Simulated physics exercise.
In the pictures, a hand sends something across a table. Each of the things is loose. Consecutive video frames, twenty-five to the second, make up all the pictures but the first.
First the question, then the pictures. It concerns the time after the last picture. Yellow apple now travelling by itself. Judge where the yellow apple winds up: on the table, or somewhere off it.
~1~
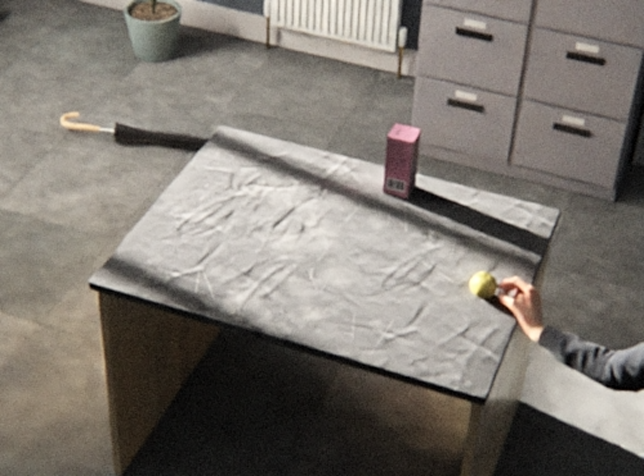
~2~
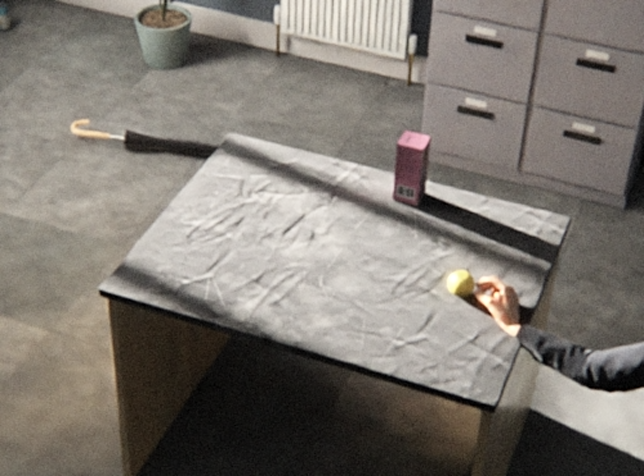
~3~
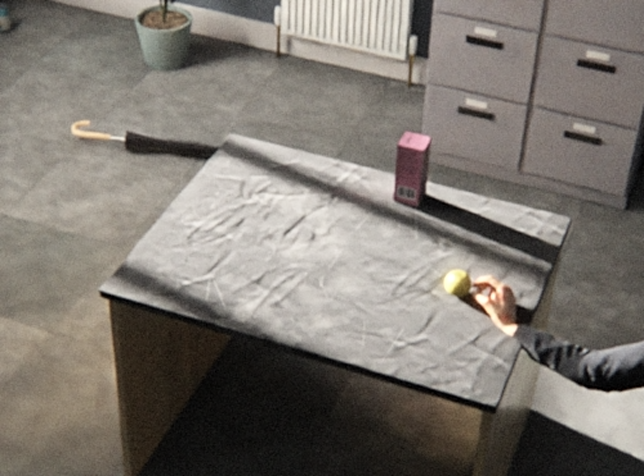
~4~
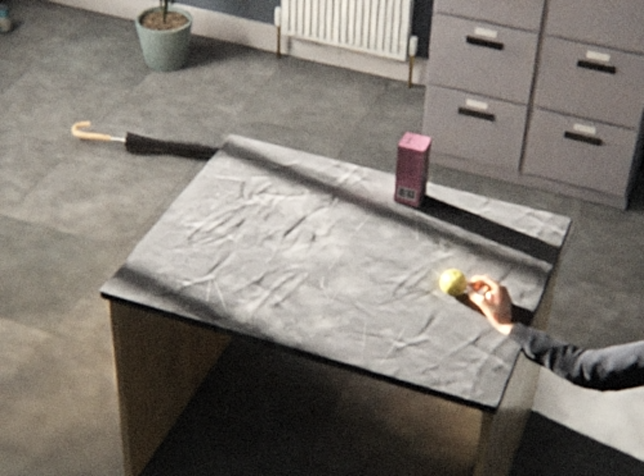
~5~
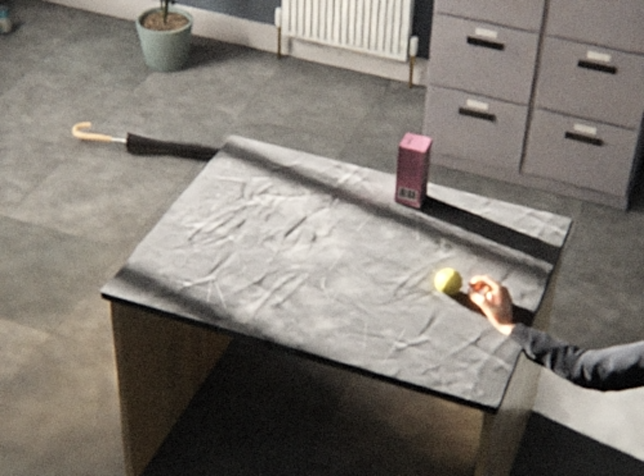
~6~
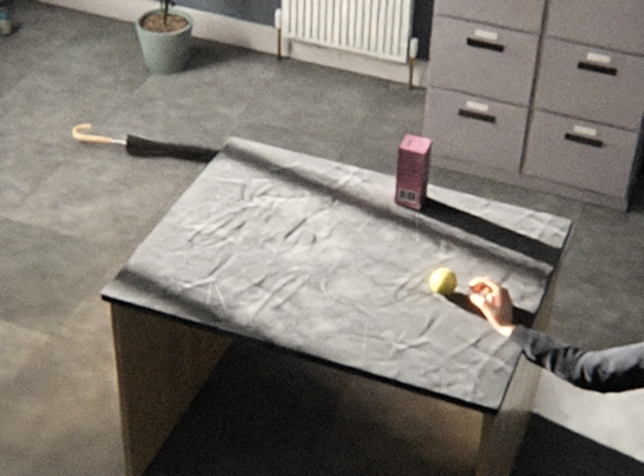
My guess is it keeps a grip on the table.
Then, 0.10 s on from there, yellow apple shifted about its own width near (433, 279).
Then, 0.20 s on from there, yellow apple shifted about its own width near (423, 276).
Then, 0.40 s on from there, yellow apple shifted well along near (411, 273).
In the end, moved from the start, yellow apple. At the end, from the last picture's camera, yellow apple near (408, 272).
